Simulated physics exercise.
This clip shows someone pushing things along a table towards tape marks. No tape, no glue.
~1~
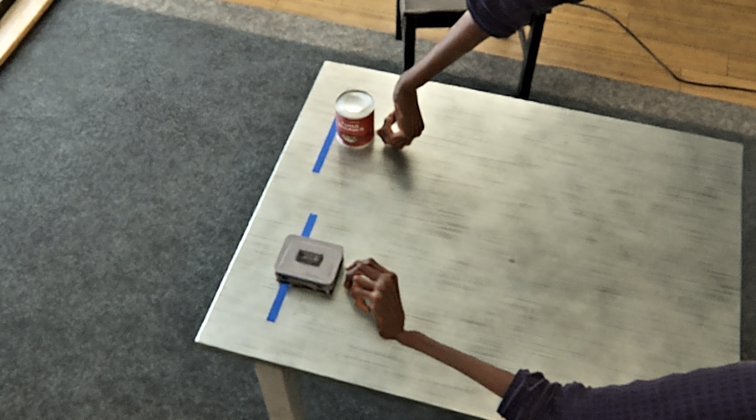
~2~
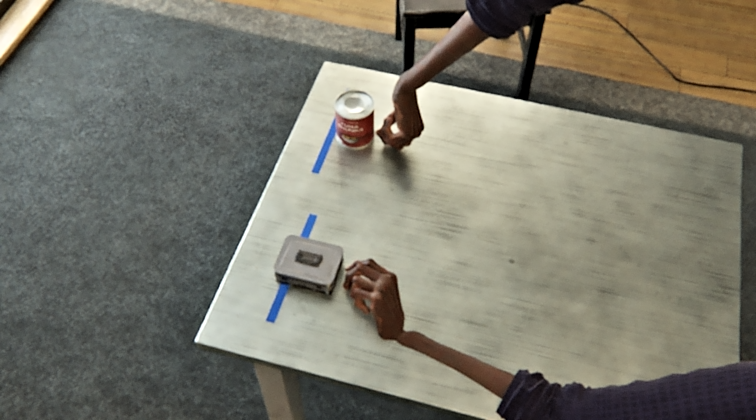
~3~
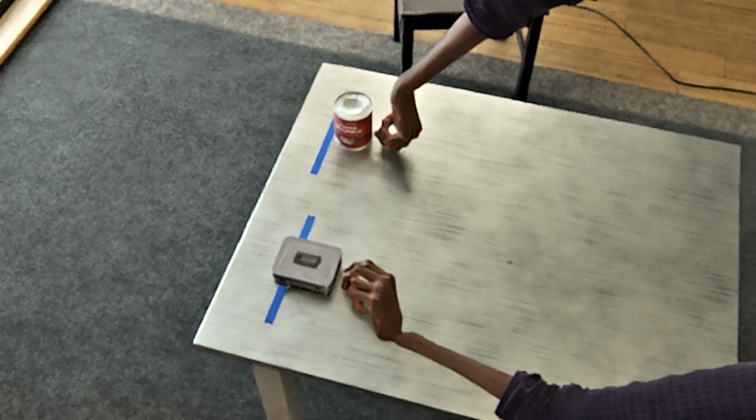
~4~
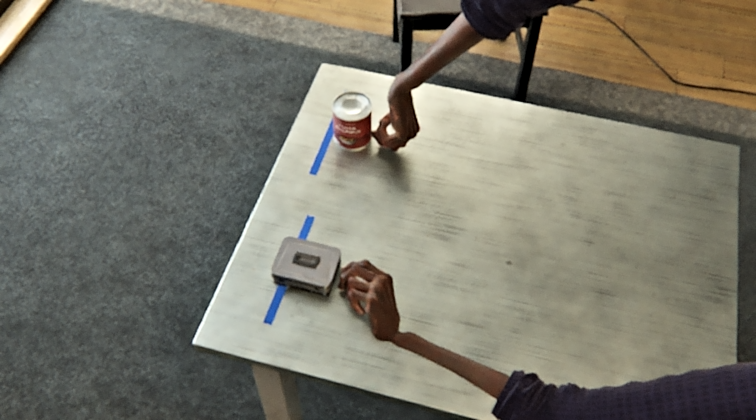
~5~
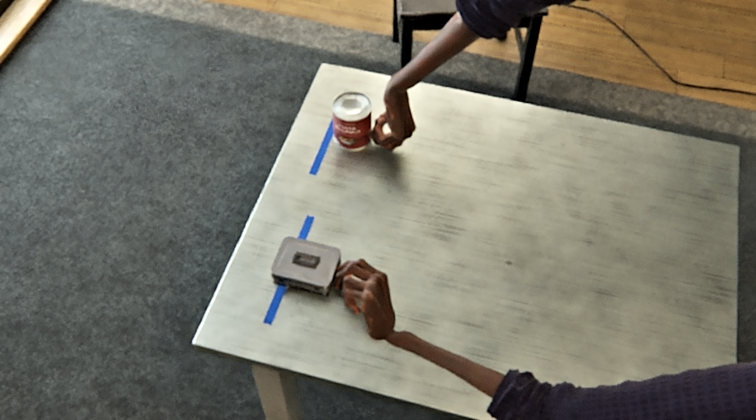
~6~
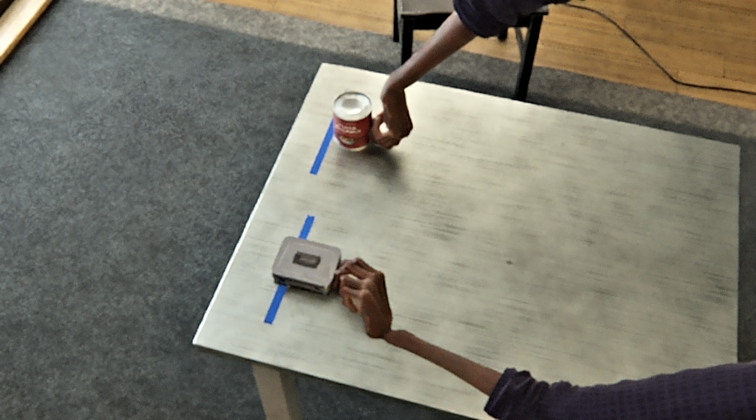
Two hands shifting very slightly beside a red can and a grey case, which stay almost still by blue tape marks.
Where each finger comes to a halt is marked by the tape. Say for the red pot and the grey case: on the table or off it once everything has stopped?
At the end, I think the red pot will be okay up on the table, I think the grey case will be okay up on the table.
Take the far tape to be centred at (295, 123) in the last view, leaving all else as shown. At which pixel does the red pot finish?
(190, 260).
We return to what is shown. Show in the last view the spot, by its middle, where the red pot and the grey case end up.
Final spots: Red pot at (308, 111), grey case at (257, 254).
Then, 0.32 s on from there, red pot displaced a little near (340, 118); grey case displaced a little near (292, 262).
Then, 0.66 s on from there, red pot displaced about its own width near (324, 114); grey case displaced a little near (274, 258).
In the end, the red pot remains on top, near (308, 111); the grey case remains on top, near (257, 253).
